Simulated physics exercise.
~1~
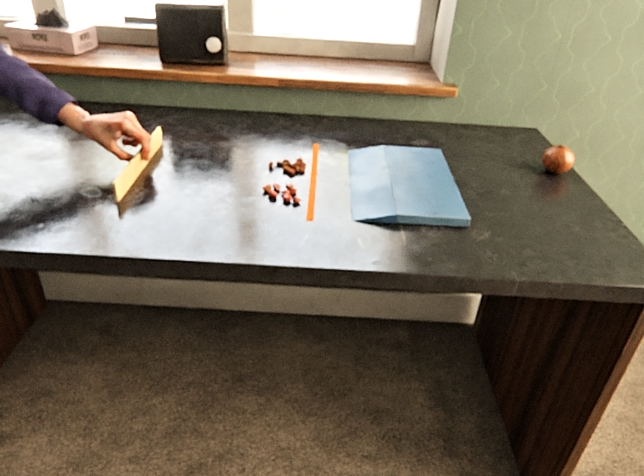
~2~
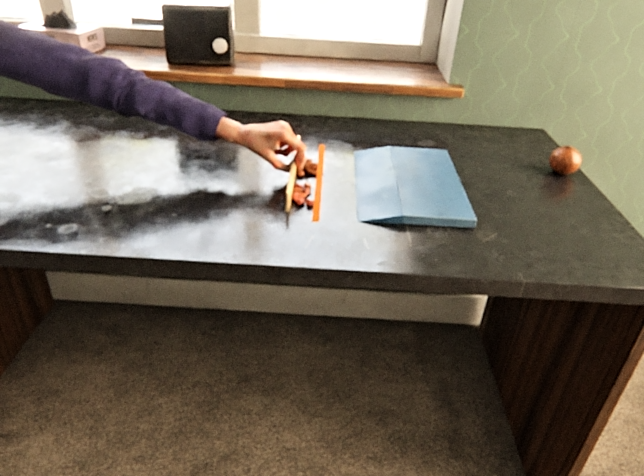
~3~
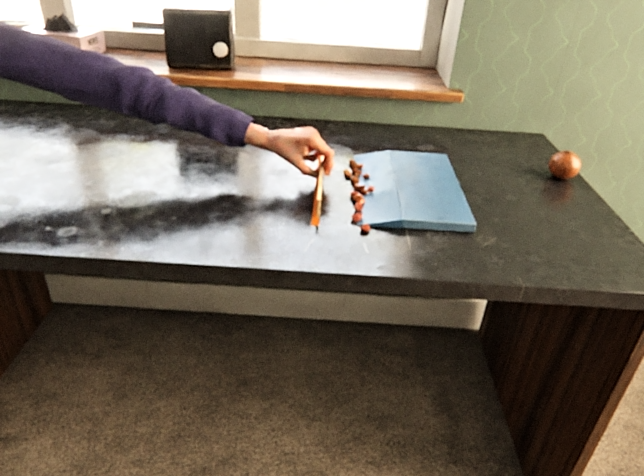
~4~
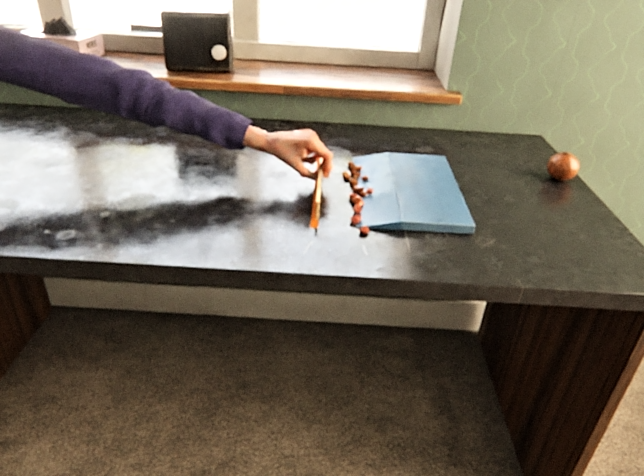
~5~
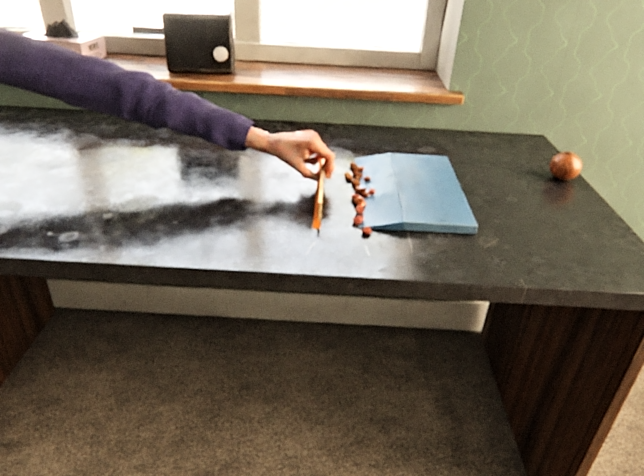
A hand swept an upright strip of wood rightward across a dark tabletop, pushing two small batches of reddish-brown pieces toward a blue ramp, then stopped at the orange tape, leaving some pieces on the ramp's lower edge and most short of it.
